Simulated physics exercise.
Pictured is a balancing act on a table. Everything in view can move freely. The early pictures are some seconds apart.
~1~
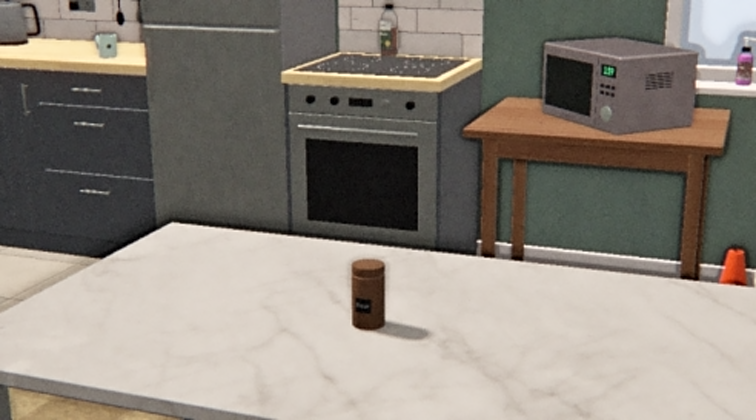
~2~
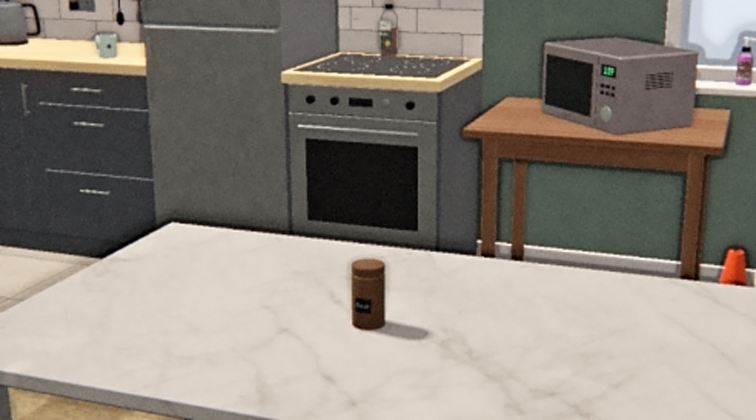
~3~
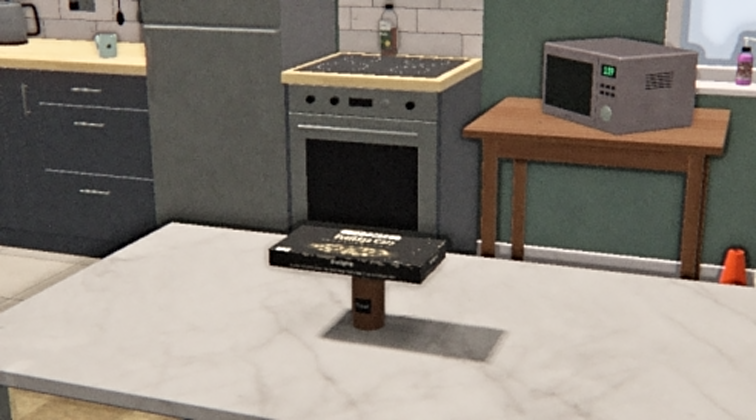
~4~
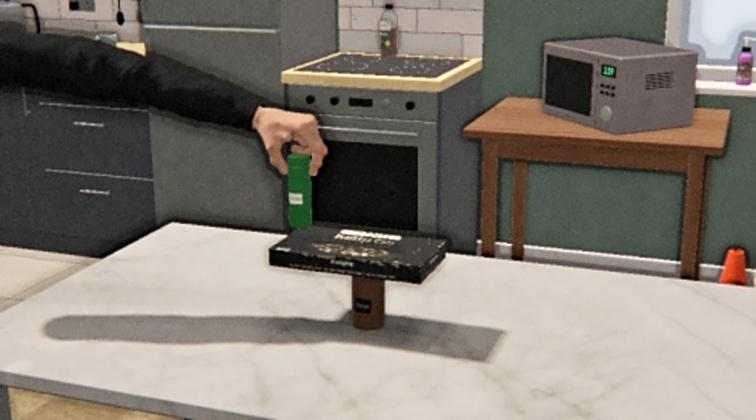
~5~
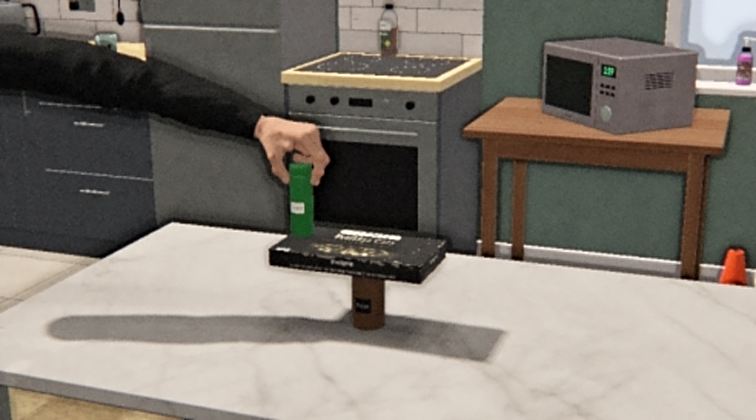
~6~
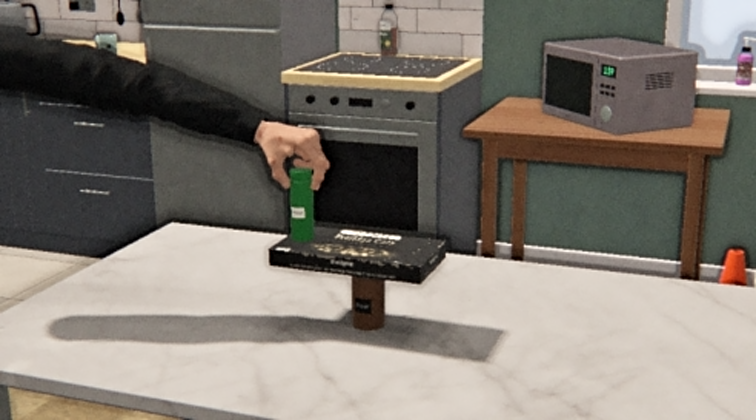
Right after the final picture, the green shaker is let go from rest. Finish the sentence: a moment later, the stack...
It topples.
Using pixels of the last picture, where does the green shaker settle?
It finishes at about (226, 288).
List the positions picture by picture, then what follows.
In the first picture, the last thing is not in view yet; brown jar (368, 294).
In the second picture, the last thing is not in view yet; brown jar (368, 294).
In the third picture, the last thing is not in view yet; brown jar (368, 294).
In the fourth picture, still above its spot; green shaker (299, 190); brown jar (368, 294).
In the fifth picture, still above its spot; green shaker (302, 200); brown jar (368, 294).
In the sixth picture, set down, still held; green shaker (302, 204); brown jar (368, 294).
Then, 0.40 s on from there, green shaker now fallen; black packet turned 29° from how it was put.
Then, 0.60 s on from there, black packet turned 53° from how it was put.
Then, 0.70 s on from there, black packet turned 46° from how it was put.
Then, 1.00 s on from there, black packet now fallen.
In the end, fallen, green shaker and black packet; brown jar unmoved. At the end, from the last picture's camera, green shaker near (226, 288). The stack comes apart.
